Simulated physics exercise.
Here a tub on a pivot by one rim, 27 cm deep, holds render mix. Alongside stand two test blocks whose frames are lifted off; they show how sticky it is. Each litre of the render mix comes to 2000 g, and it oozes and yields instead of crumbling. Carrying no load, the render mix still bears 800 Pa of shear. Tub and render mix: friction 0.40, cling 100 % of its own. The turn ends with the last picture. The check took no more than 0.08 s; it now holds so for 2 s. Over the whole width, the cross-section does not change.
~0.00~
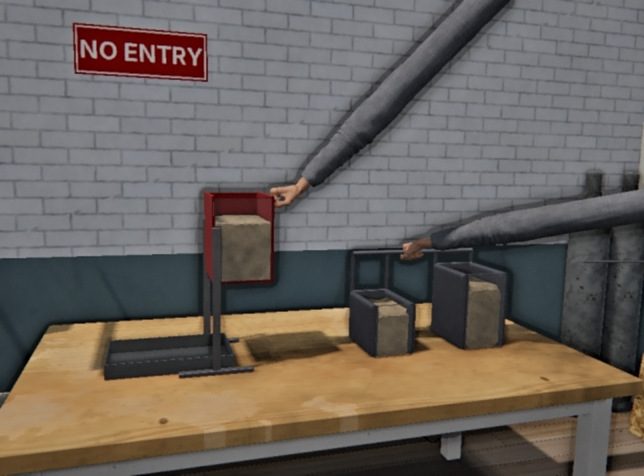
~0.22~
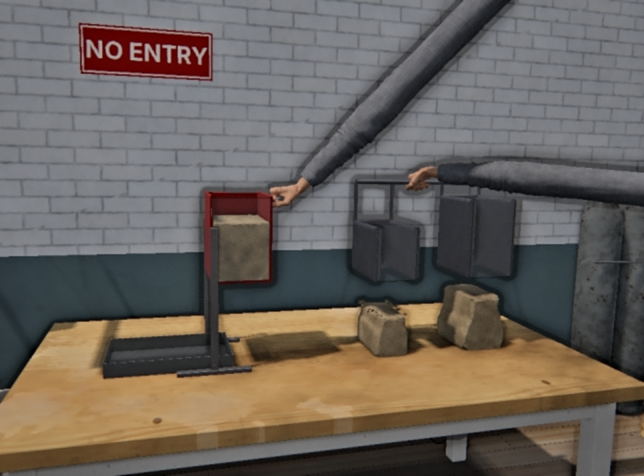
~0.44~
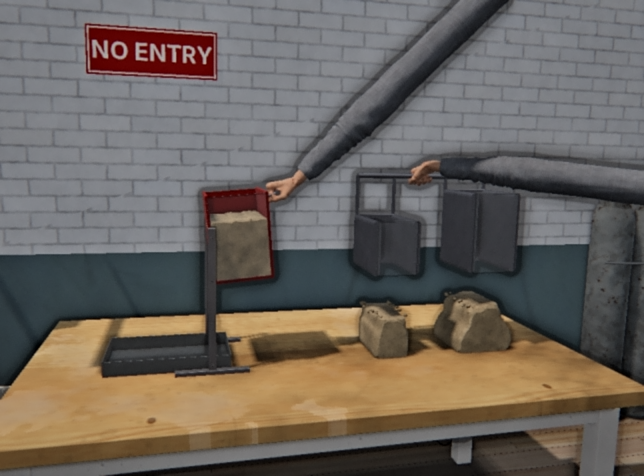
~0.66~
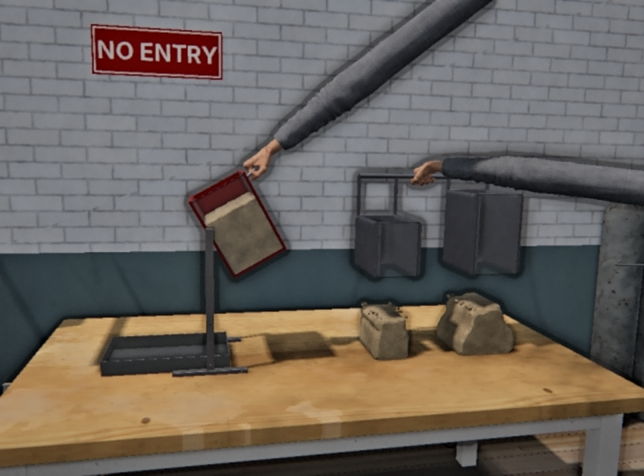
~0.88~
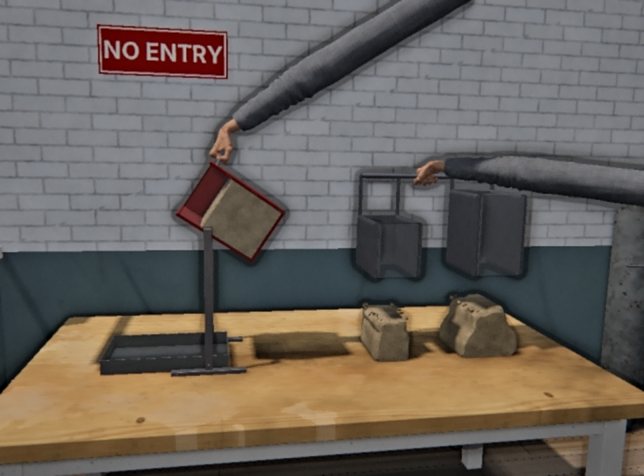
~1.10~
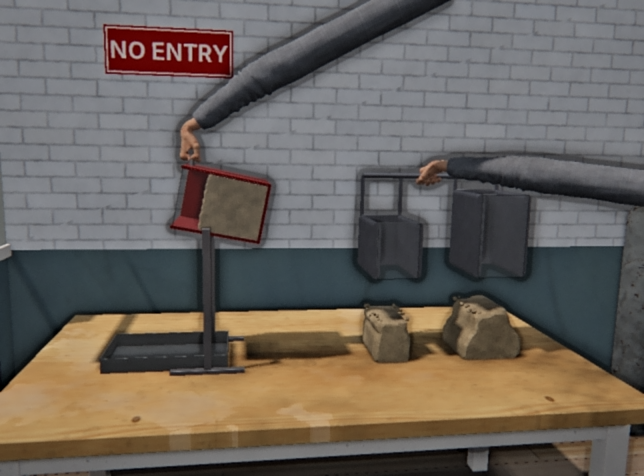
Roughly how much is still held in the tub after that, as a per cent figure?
The amount still held in the tub is about 100 per cent.
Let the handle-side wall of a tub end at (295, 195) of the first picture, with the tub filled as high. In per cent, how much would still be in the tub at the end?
I'd guess around 100 per cent remains.
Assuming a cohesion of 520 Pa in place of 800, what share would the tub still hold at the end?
It would be close to 100 percent.
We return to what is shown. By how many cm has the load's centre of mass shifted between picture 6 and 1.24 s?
Roughly 0 centimetres.
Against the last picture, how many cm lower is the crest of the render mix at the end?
About 0 cm.
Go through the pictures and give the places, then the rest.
In the first picture, handle-side rim at (272, 197), tilt 0 degrees; highest point of the render mix at (223, 223); test blocks 15 cm, 24 cm high (left to right).
In the second picture, handle-side rim at (270, 197), tilt 0 degrees; highest point of the render mix at (221, 223); test blocks 15 cm, 21 cm high (left to right).
In the third picture, handle-side rim at (265, 193), tilt 5 degrees; highest point of the render mix at (263, 219); test blocks 15 cm, 18 cm high (left to right).
In the fourth picture, handle-side rim at (243, 174), tilt 29 degrees; highest point of the render mix at (252, 199); test blocks 15 cm, 18 cm high (left to right).
In the fifth picture, handle-side rim at (210, 165), tilt 57 degrees; highest point of the render mix at (234, 183); test blocks 15 cm, 18 cm high (left to right).
In the sixth picture, handle-side rim at (182, 169), tilt 79 degrees; highest point of the render mix at (213, 176); test blocks 15 cm, 18 cm high (left to right).
By 1.24 s, the tub is at 79 degrees and holds 100 %.
By 1.41 s, the tub is at 79 degrees and holds 100 %.
By 1.58 s, the tub is at 79 degrees and holds 100 %.
By 1.75 s, the tub is at 79 degrees and holds 100 %.
By 3.10 s, at the end, the tub is at 79 degrees and holds 100 %.
